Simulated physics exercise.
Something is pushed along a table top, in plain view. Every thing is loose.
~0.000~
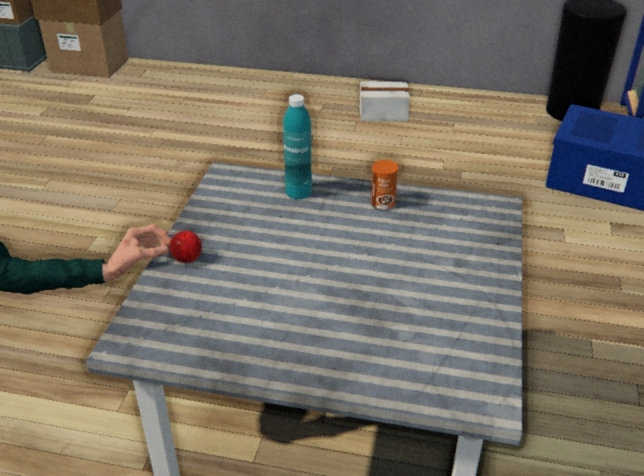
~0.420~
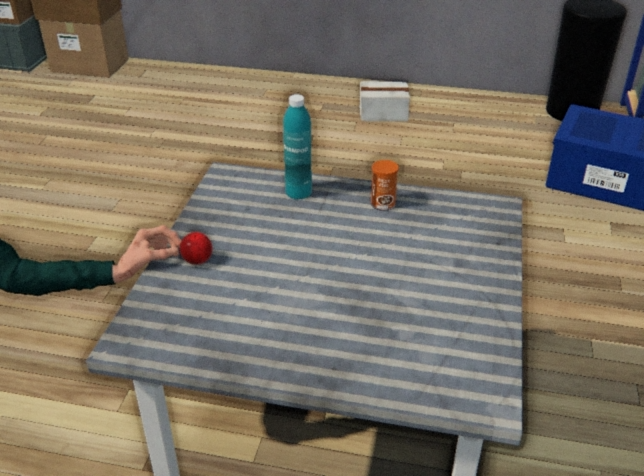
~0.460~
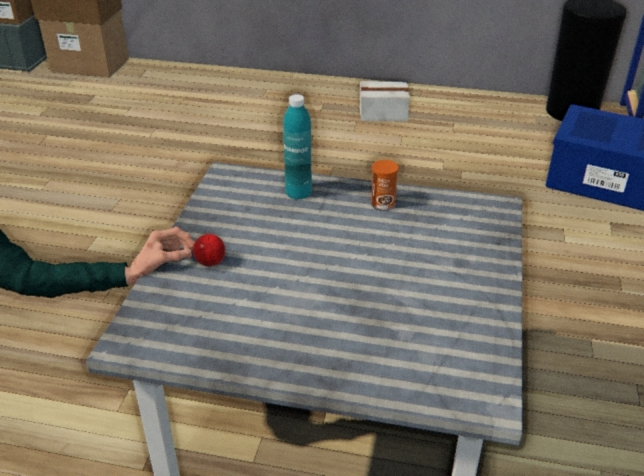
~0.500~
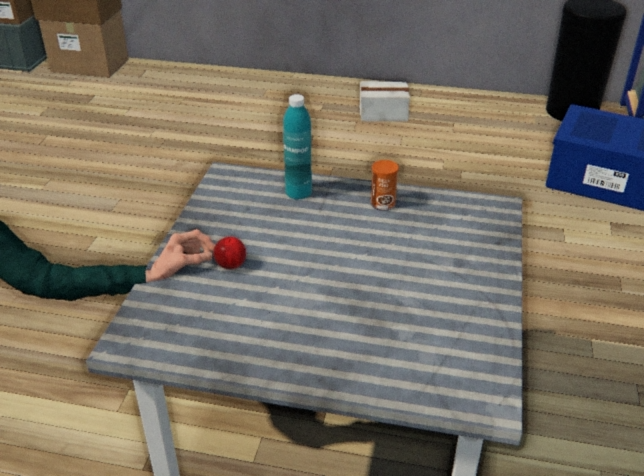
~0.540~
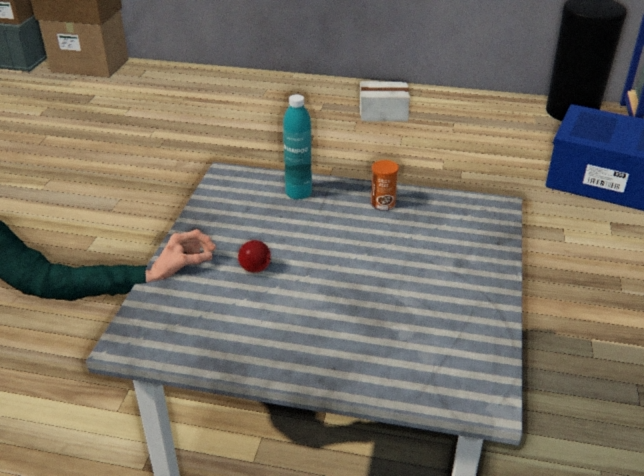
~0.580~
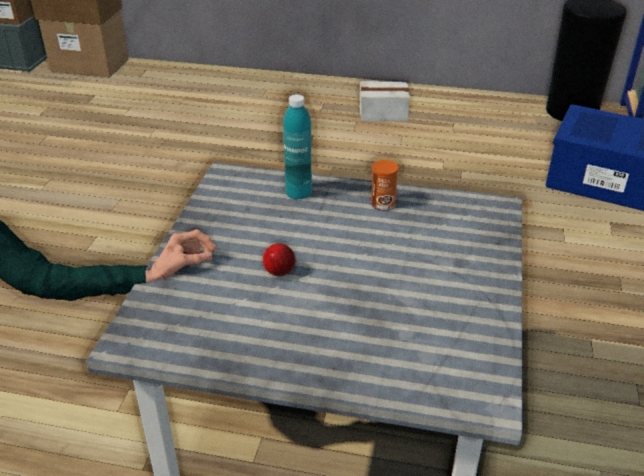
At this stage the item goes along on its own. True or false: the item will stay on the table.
False.
After 0.98 s, red apple now off the table.
After 1.48 s, things are still on the move.
In the end (1.9 s), off the table, red apple.
